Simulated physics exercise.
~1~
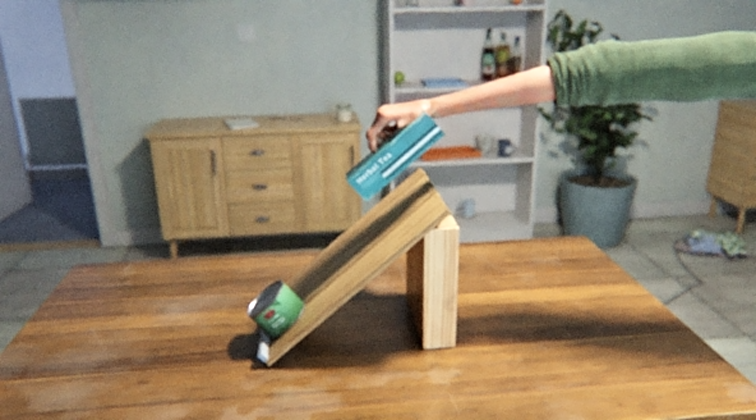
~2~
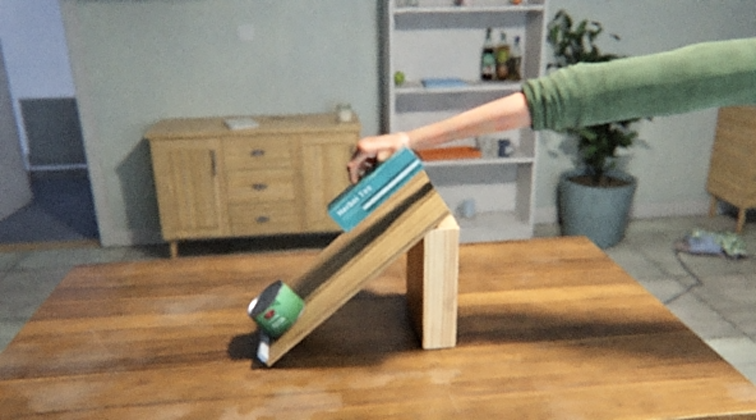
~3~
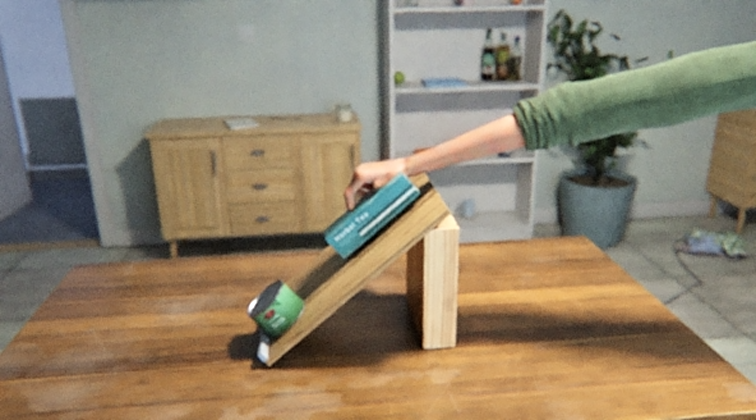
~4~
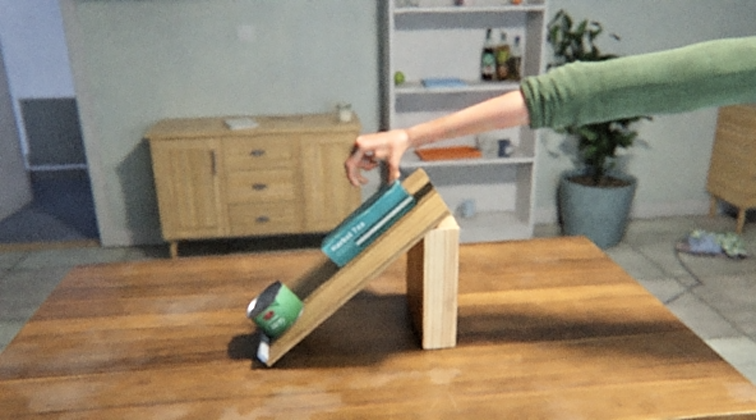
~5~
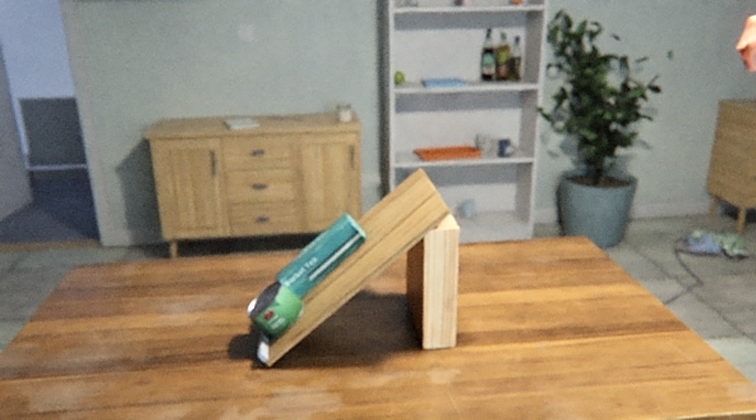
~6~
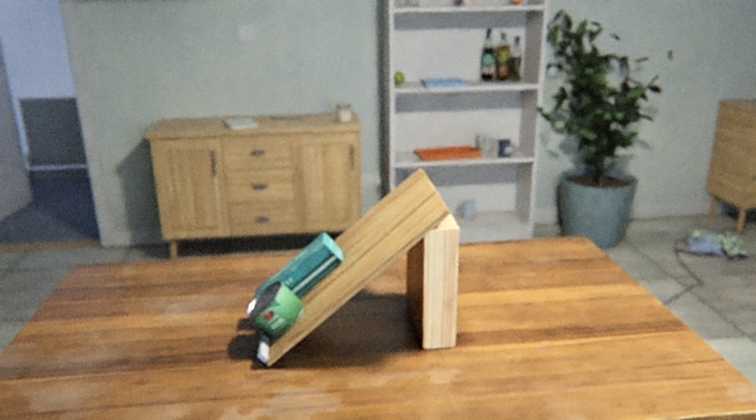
To begin with, a hand in a green sleeve holds a turquoise tea carton above the upper part of a sloping wooden board, which is propped on an upright block on a table, with a green tub resting at its foot. The hand lowers the carton to the left and sets it on the slope. The fingers then let go and draw back. Left to itself, the carton slides down the board to the left as the arm leaves. It ends low on the slope beside the green tub, which stays in its place.
